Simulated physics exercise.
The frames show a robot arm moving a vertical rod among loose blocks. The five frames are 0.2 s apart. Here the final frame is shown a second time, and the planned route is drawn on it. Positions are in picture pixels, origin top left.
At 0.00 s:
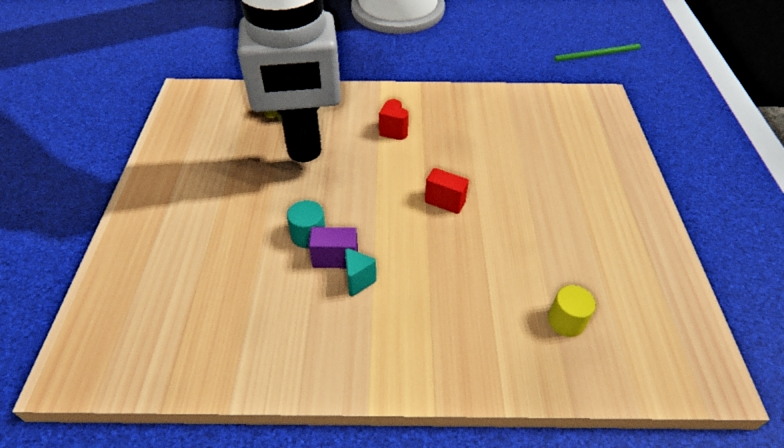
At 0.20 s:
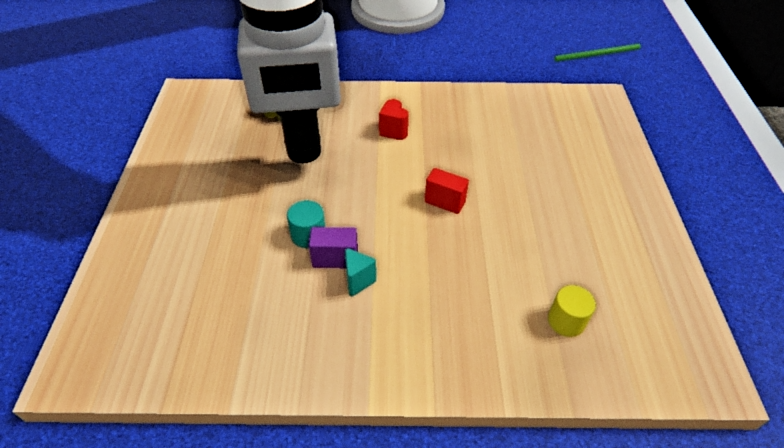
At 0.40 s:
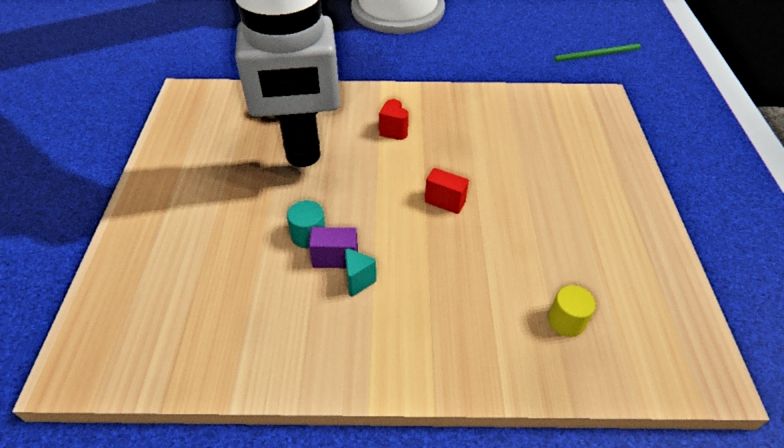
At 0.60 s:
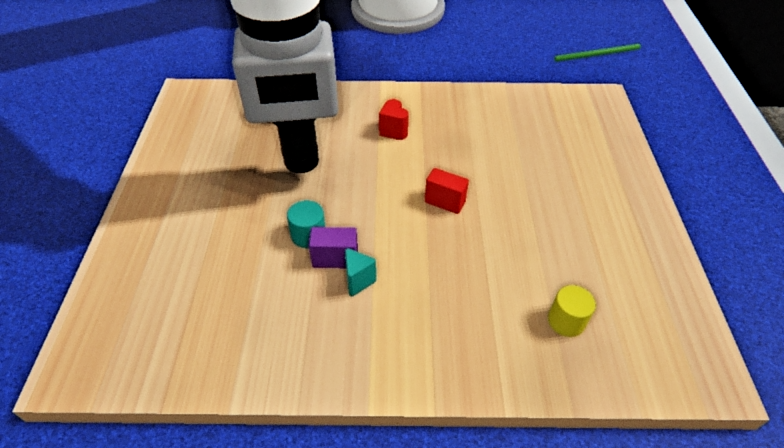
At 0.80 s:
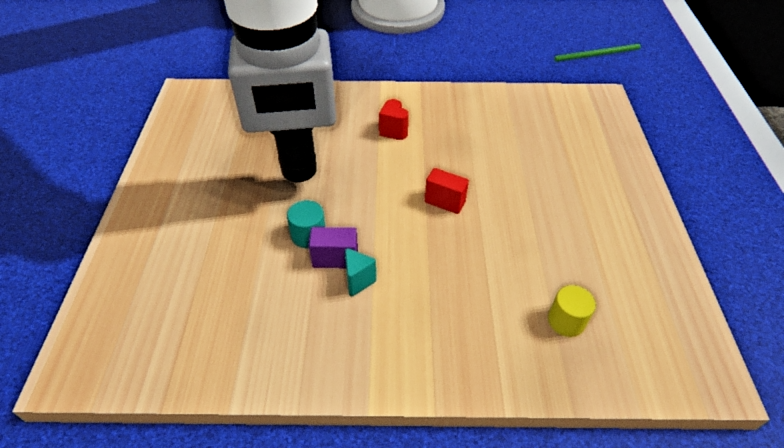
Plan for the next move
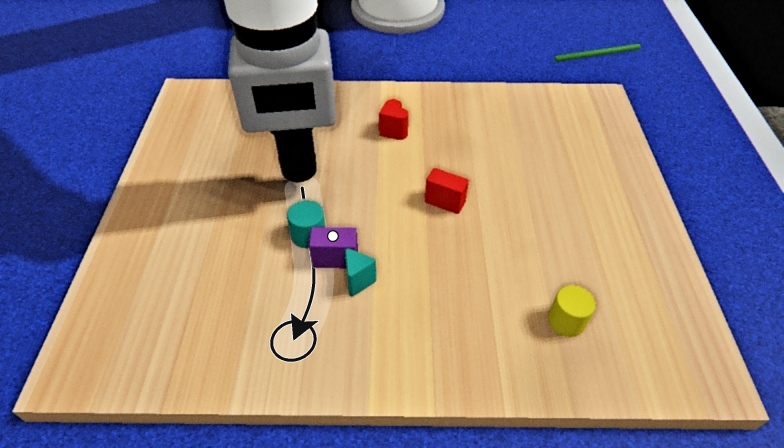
The robot arm lowered its black rod slightly toward the viewer, drifting a touch left and nearing the turquoise round block, while the purple and turquoise blocks, red pieces and yellow cylinder stayed still.
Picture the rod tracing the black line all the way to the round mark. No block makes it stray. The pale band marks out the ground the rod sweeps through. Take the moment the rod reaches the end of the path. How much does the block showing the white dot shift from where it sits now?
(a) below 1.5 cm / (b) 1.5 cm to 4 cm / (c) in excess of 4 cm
Option c.
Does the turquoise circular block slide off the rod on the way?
It seems not.
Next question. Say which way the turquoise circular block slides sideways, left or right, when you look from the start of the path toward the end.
It heads right.
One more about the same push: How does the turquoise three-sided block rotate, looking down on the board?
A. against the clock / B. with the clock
(A)
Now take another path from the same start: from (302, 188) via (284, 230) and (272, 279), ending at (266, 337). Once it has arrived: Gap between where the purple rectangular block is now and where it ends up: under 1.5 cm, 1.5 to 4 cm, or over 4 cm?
That block covers between 1.5 and 4 cm.
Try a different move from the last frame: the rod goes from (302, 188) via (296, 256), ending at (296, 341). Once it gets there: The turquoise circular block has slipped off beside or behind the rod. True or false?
Answer: False.
Drawn move, from (302, 188) through (312, 256) to (293, 340); the dot is on the purple rectangular block.
The first path, step by step. One third of the way, rod (306, 216); turquoise circular block (300, 240); purple rectangular block (330, 250), turned 65° anticlockwise.
Two thirds of the way, rod (311, 267); turquoise circular block (290, 293); purple rectangular block (346, 285); turquoise three-sided block (364, 265), turned 20° anticlockwise.
At the end, rod (290, 326); turquoise circular block (253, 350); purple rectangular block (348, 301), turned 175° anticlockwise; turquoise three-sided block (364, 265), turned 20° anticlockwise.
